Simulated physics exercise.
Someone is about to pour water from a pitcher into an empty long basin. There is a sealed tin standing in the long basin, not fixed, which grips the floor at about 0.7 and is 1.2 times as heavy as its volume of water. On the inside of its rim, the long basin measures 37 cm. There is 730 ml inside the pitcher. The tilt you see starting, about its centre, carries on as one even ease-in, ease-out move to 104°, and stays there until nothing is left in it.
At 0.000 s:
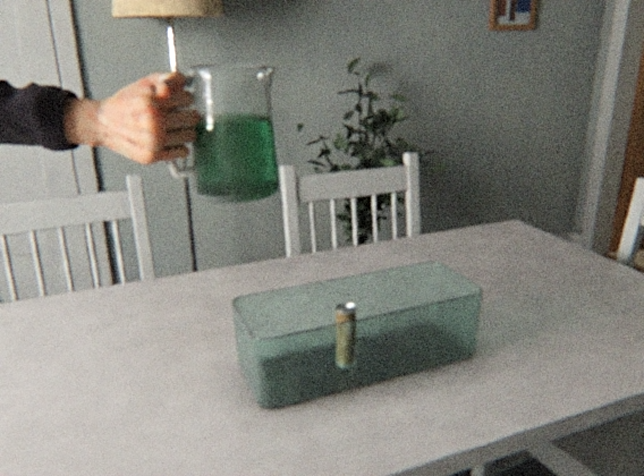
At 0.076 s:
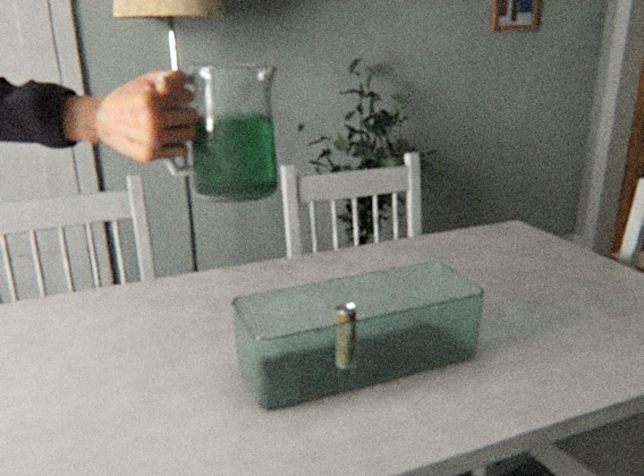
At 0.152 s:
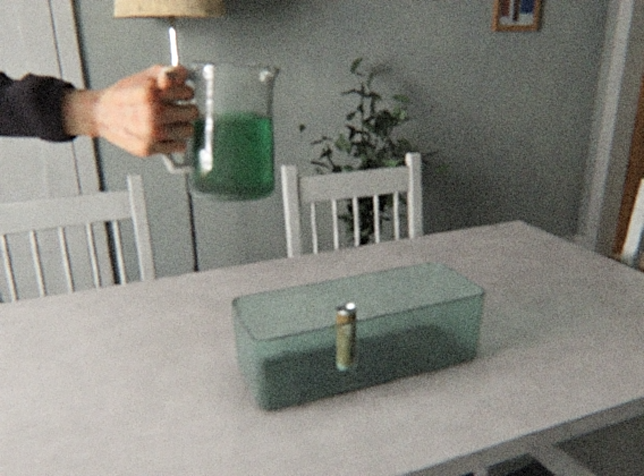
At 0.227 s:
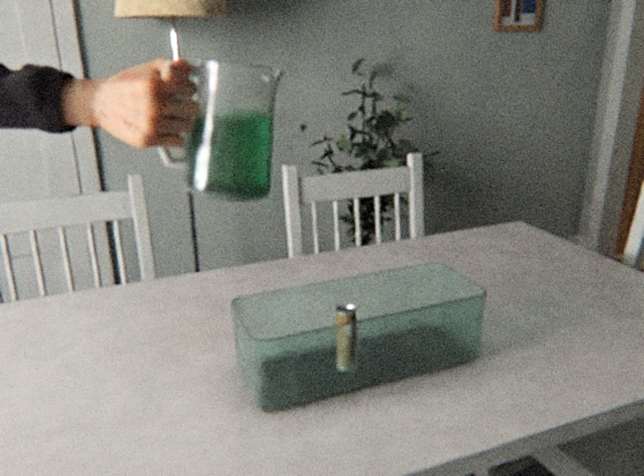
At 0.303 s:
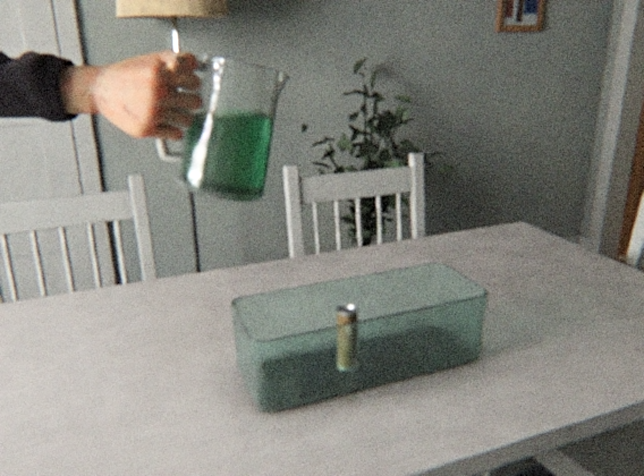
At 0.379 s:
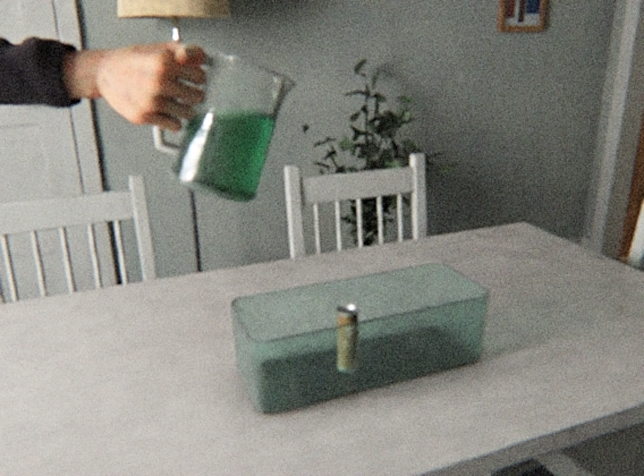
A hand tilts a glass pitcher of green liquid rightward above a long, clear basin.
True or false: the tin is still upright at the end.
True.
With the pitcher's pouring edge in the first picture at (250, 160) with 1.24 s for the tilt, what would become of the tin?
Then it tips over.
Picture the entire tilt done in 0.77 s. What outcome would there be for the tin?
After the tilt, the tin is still standing.
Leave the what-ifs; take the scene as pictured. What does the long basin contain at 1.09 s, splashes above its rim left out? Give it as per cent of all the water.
Roughly 14 percent of it.
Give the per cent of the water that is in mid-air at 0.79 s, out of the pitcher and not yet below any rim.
3 %.
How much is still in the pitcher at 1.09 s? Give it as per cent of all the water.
52 per cent or thereabouts.
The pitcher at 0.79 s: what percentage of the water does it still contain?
96 %.
By 0.79 s the tilt is 73° and 97 per cent is still to pour; the tin stands where it began.
By 1.09 s the tilt is 100° and 52 per cent is still to pour; the tin stands where it began.
By 1.40 s the tilt is 104° and 13 per cent is still to pour; the tin stands where it began.
By 1.74 s the tilt is 104° and 1 per cent is still to pour; the tin stands where it began.
At rest the tin stands where it began.
